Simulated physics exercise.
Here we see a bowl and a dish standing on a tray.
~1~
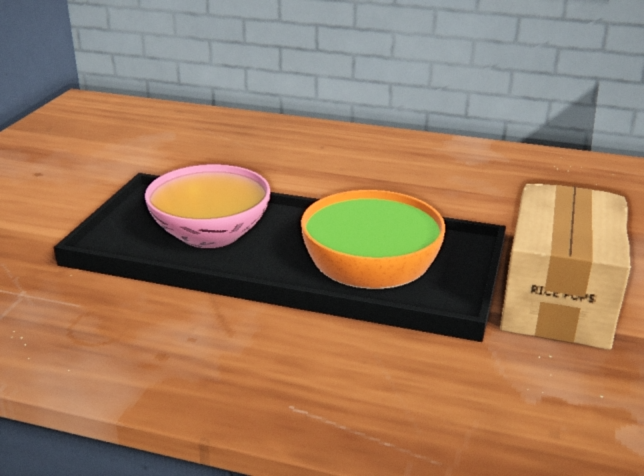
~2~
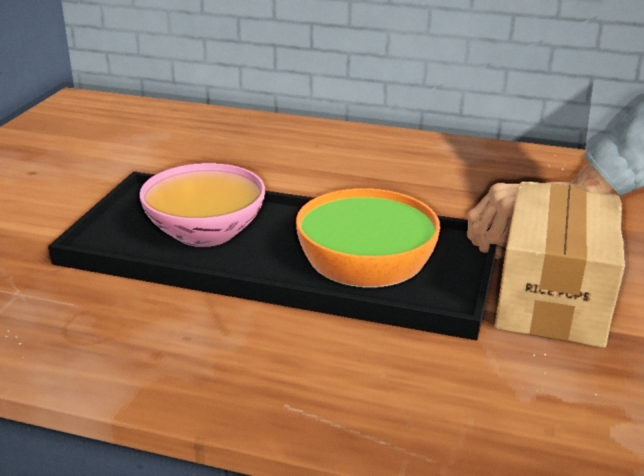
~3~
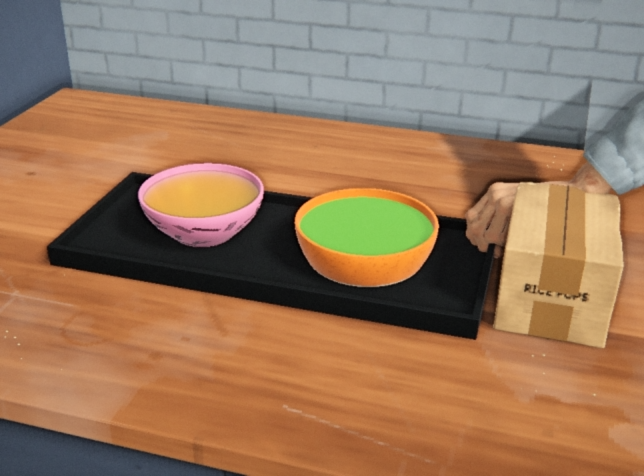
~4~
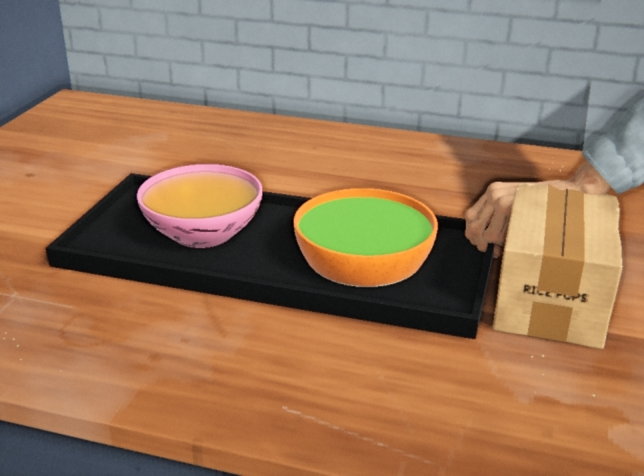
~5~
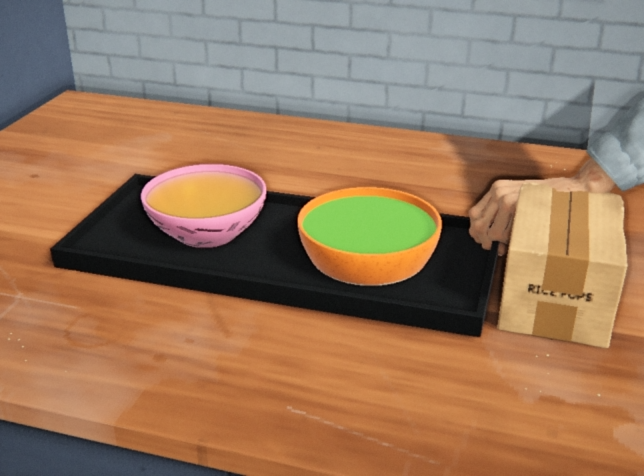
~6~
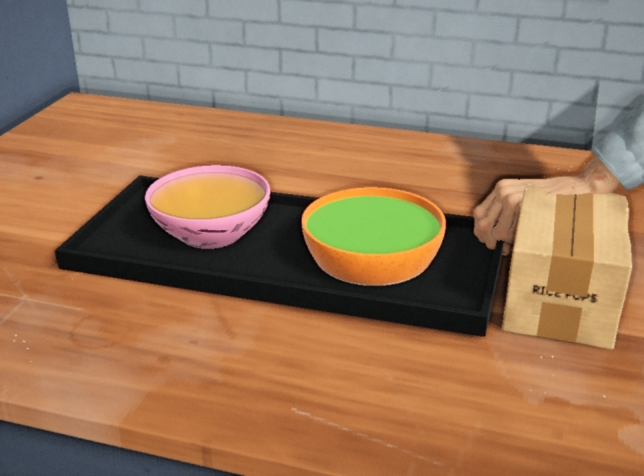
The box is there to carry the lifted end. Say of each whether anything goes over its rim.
The bowl loses some and the dish loses some.
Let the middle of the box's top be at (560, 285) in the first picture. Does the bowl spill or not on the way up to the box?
Result: It survives.
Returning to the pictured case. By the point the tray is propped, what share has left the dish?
Around 24 per cent.
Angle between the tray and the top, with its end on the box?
Tilt at rest: Approx. 13 degrees.
Shortly, the tray slopes by about 7°; bowl, none is lost; dish, none is lost.
Then, the tray slopes by about 14°; bowl, it has lost some; dish, it has lost some.
At the finish, the tray slopes by about 13°, resting on the box; bowl, it has lost some; dish, it has lost some.
